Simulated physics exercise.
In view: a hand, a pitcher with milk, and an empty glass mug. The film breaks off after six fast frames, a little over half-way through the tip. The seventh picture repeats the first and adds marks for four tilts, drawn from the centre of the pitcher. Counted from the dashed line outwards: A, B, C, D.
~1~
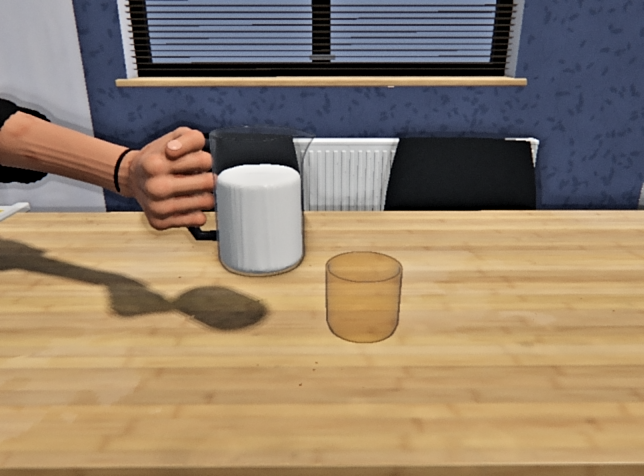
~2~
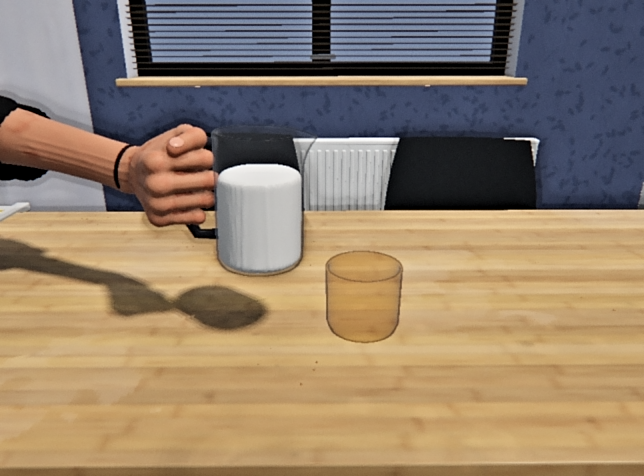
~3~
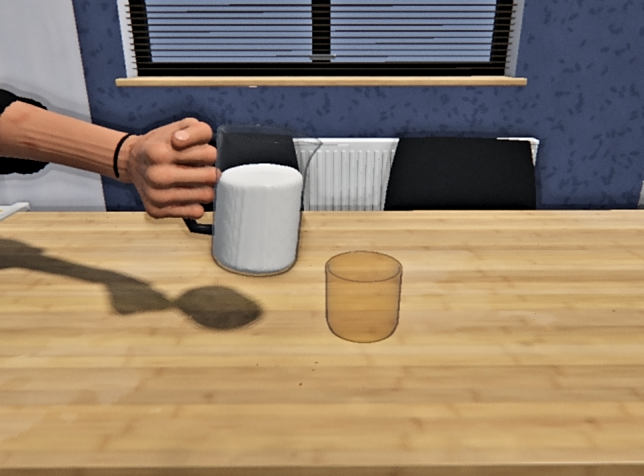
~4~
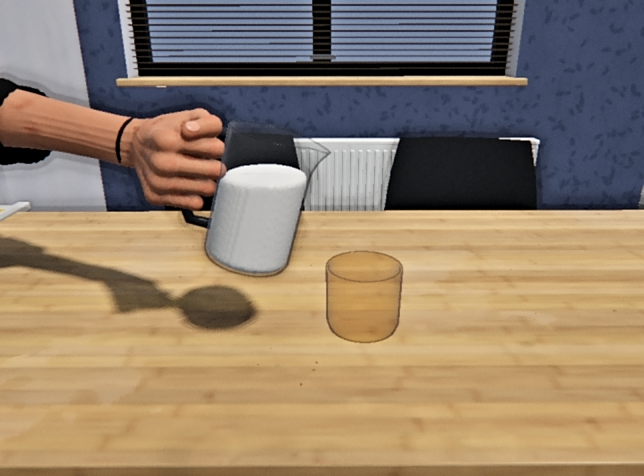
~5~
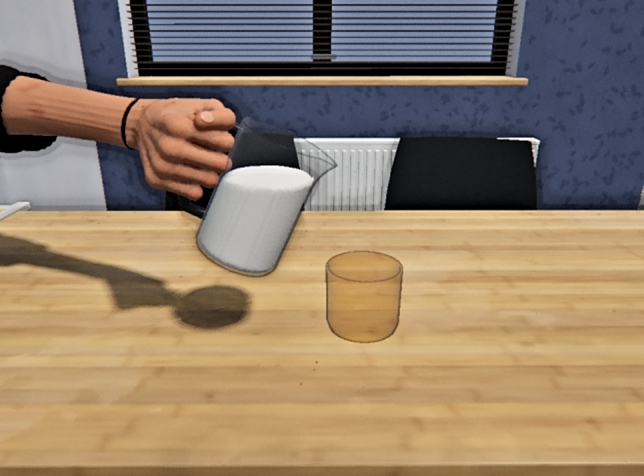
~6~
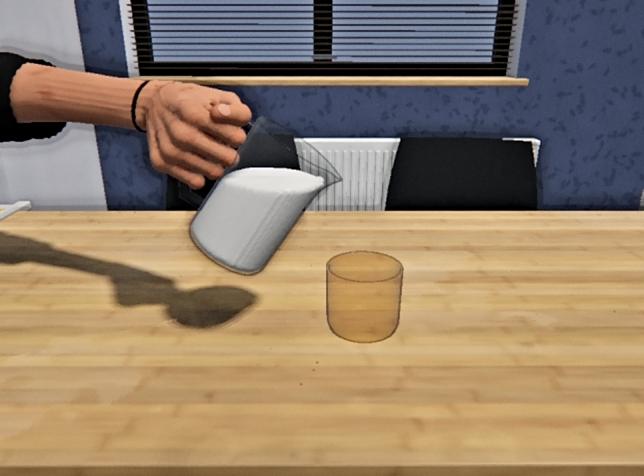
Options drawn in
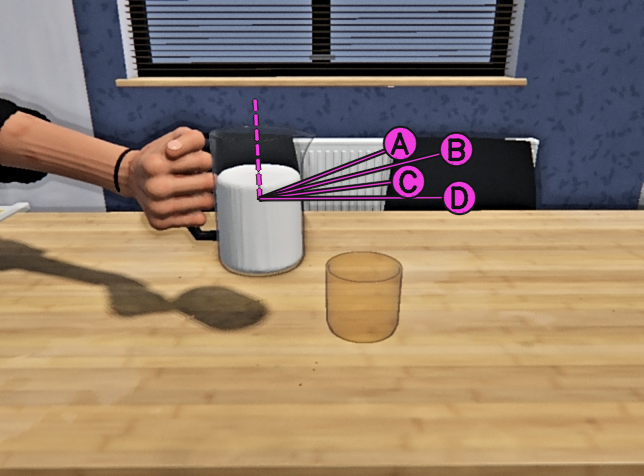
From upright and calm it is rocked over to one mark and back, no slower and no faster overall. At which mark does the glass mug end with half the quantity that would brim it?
Take A.
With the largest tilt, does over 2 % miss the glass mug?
Yes.
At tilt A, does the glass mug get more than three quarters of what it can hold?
No, it does not.
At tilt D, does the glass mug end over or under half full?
Over half.
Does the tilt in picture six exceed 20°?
Yes.
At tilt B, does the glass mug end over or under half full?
Over half.
In magenta, A at (385, 150); B at (440, 153); C at (391, 182); D at (442, 197).
For tilt A, the glass mug ends with about 53 % of what it can hold.
For tilt B, the glass mug ends with about 74 % of what it can hold.
For tilt C, the glass mug ends with about 81 % of what it can hold; 12 % of the milk is spilt.
For tilt D, the glass mug ends with about 87 % of what it can hold; 22 % of the milk is spilt.
